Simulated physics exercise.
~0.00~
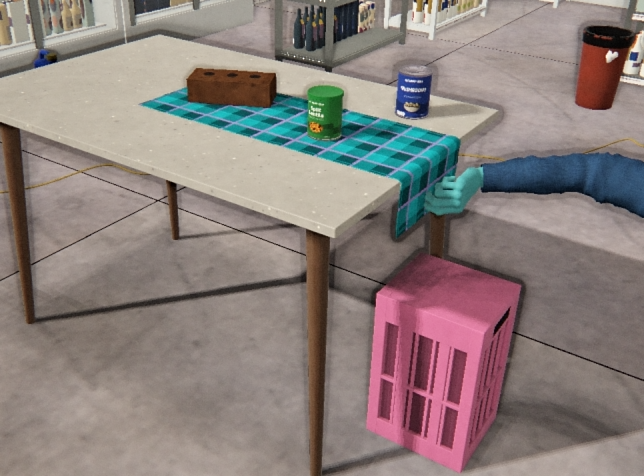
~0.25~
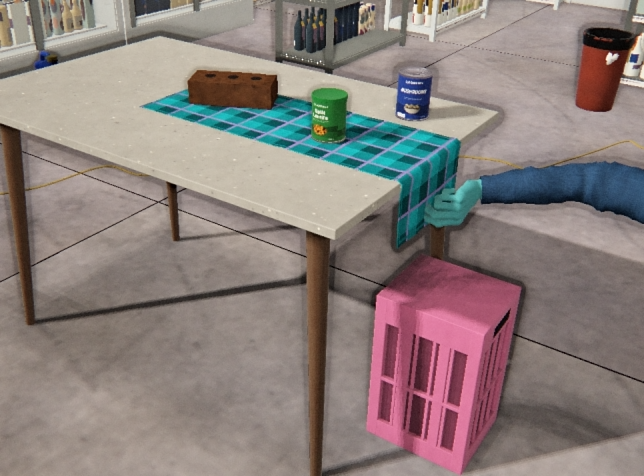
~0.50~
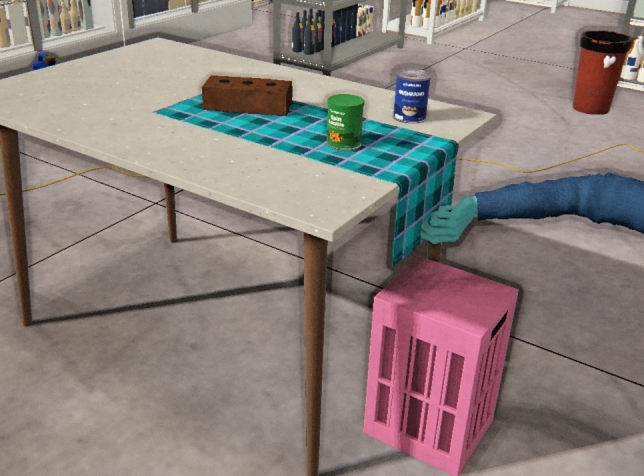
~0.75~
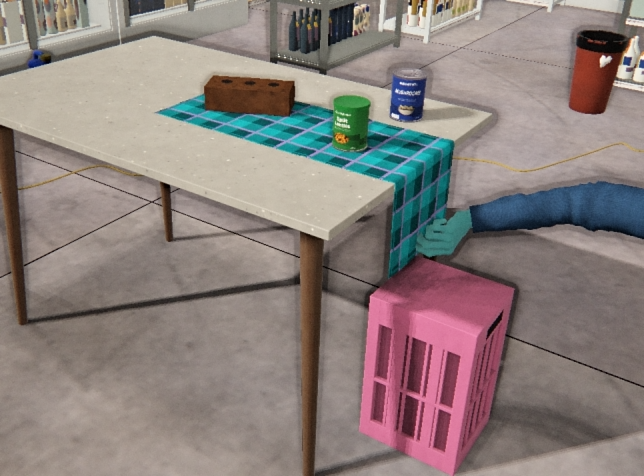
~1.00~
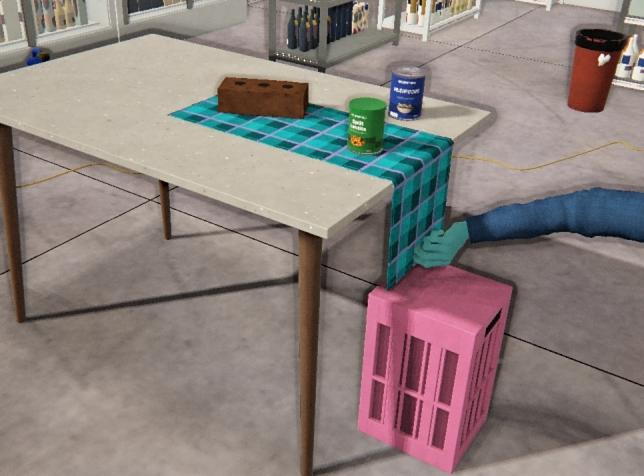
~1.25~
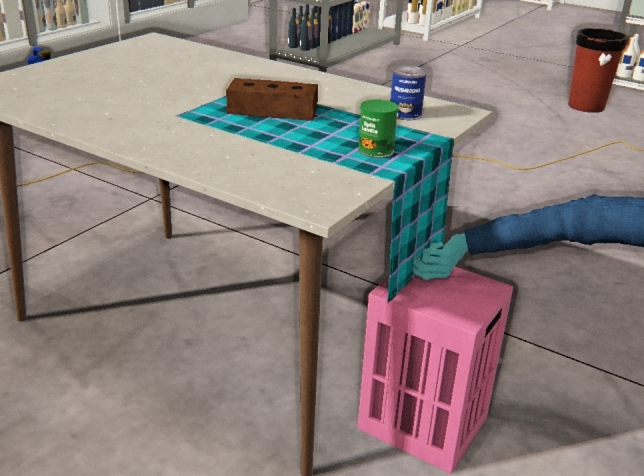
At first, a brick and a green tin rest on a turquoise checked cloth laid across a pale table, with a blue tin standing near its far edge. A gloved hand in a blue sleeve holds the cloth's hanging end above a pink crate. The hand draws the cloth steadily downward, and the brick and green tin slide gradually to the right with it. The blue tin stays where it is. Finally, the hem reaches the crate with the hand still on the cloth, while the green tin stands upright on the table near the blue one.
